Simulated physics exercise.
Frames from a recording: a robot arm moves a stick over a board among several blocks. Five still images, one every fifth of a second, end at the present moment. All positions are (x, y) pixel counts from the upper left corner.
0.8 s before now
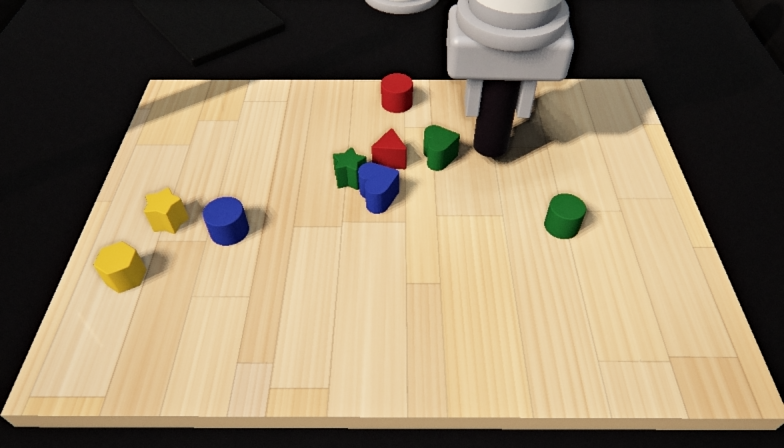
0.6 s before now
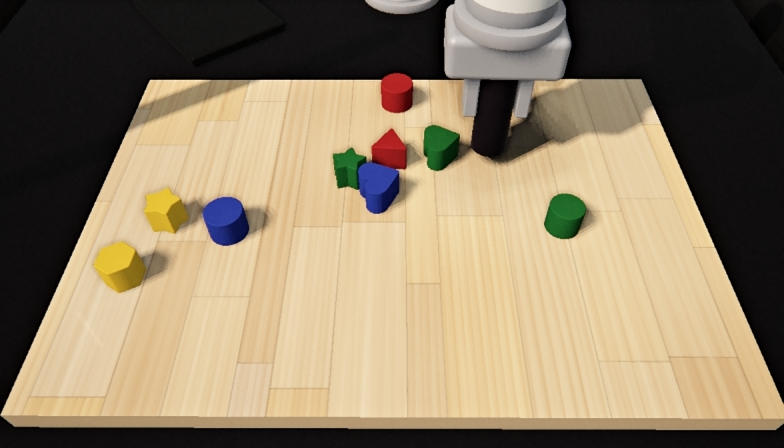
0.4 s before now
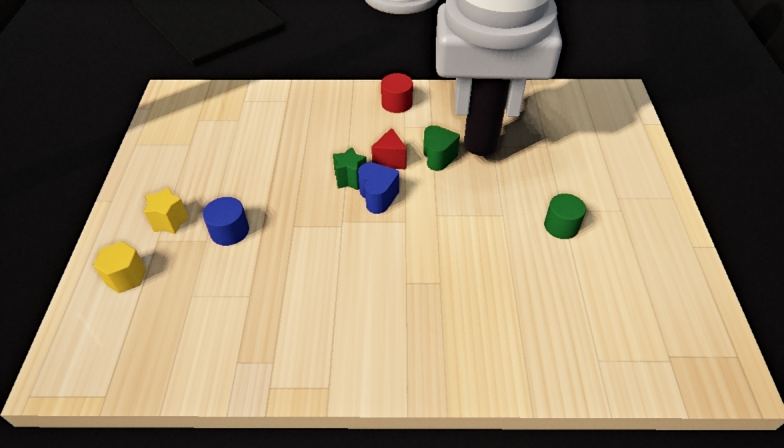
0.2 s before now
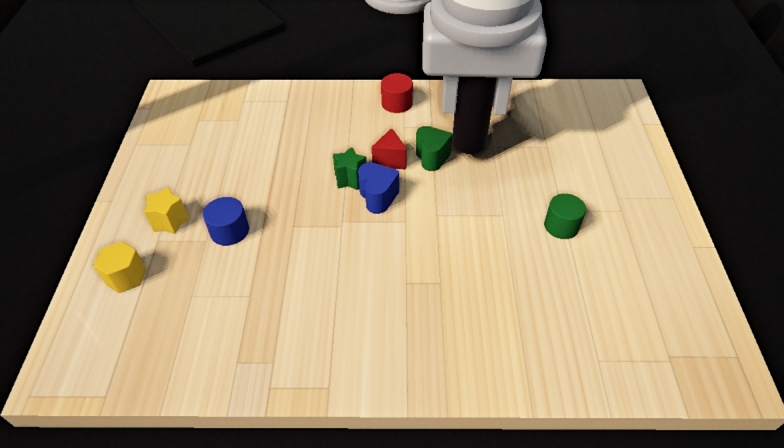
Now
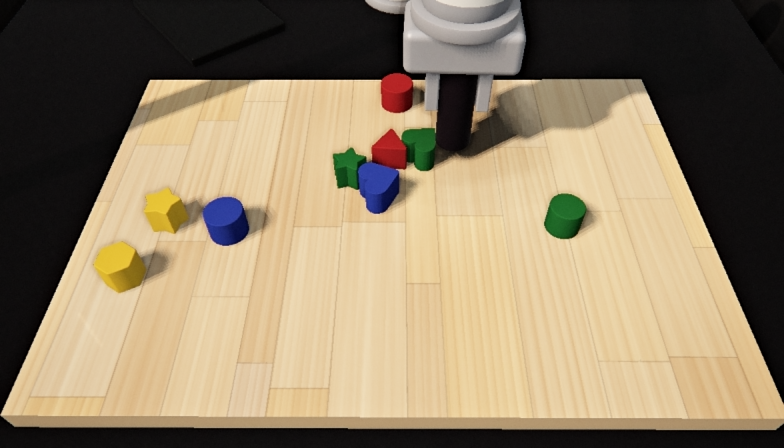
On a wooden board scattered with red, green, blue and yellow blocks, a robot arm moves its dark stick left to the green heart block, then pushes the block left up against the red triangle block.
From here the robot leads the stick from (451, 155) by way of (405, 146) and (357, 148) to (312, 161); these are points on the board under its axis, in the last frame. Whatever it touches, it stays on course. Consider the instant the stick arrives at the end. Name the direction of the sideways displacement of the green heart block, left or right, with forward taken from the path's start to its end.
Pushed left.
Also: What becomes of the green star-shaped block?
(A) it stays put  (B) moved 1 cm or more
B (moved 1 cm or more)
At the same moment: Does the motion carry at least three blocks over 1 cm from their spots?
Yes - that is the case.
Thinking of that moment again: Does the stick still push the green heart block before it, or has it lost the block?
The stick will still be pushing it.
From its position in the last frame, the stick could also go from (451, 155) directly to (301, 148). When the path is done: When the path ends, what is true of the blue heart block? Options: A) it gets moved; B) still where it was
B: Still where it was.
The first path, step by step. One third of the way, stick at (404, 131); green star-shaped block at (336, 165), turned 40° anticlockwise; red triangle at (350, 147), turned 15° anticlockwise; green heart block at (376, 135), turned 40° anticlockwise.
Two thirds of the way, stick at (355, 133); green star-shaped block at (329, 171), turned 90° anticlockwise; red triangle at (311, 155), turned 70° anticlockwise; green heart block at (325, 137), turned 40° anticlockwise.
At the end, stick at (309, 146); green star-shaped block at (329, 171), turned 90° anticlockwise; red triangle at (272, 174), turned 90° anticlockwise; red circle unmoved; green heart block at (279, 153), turned 55° anticlockwise.
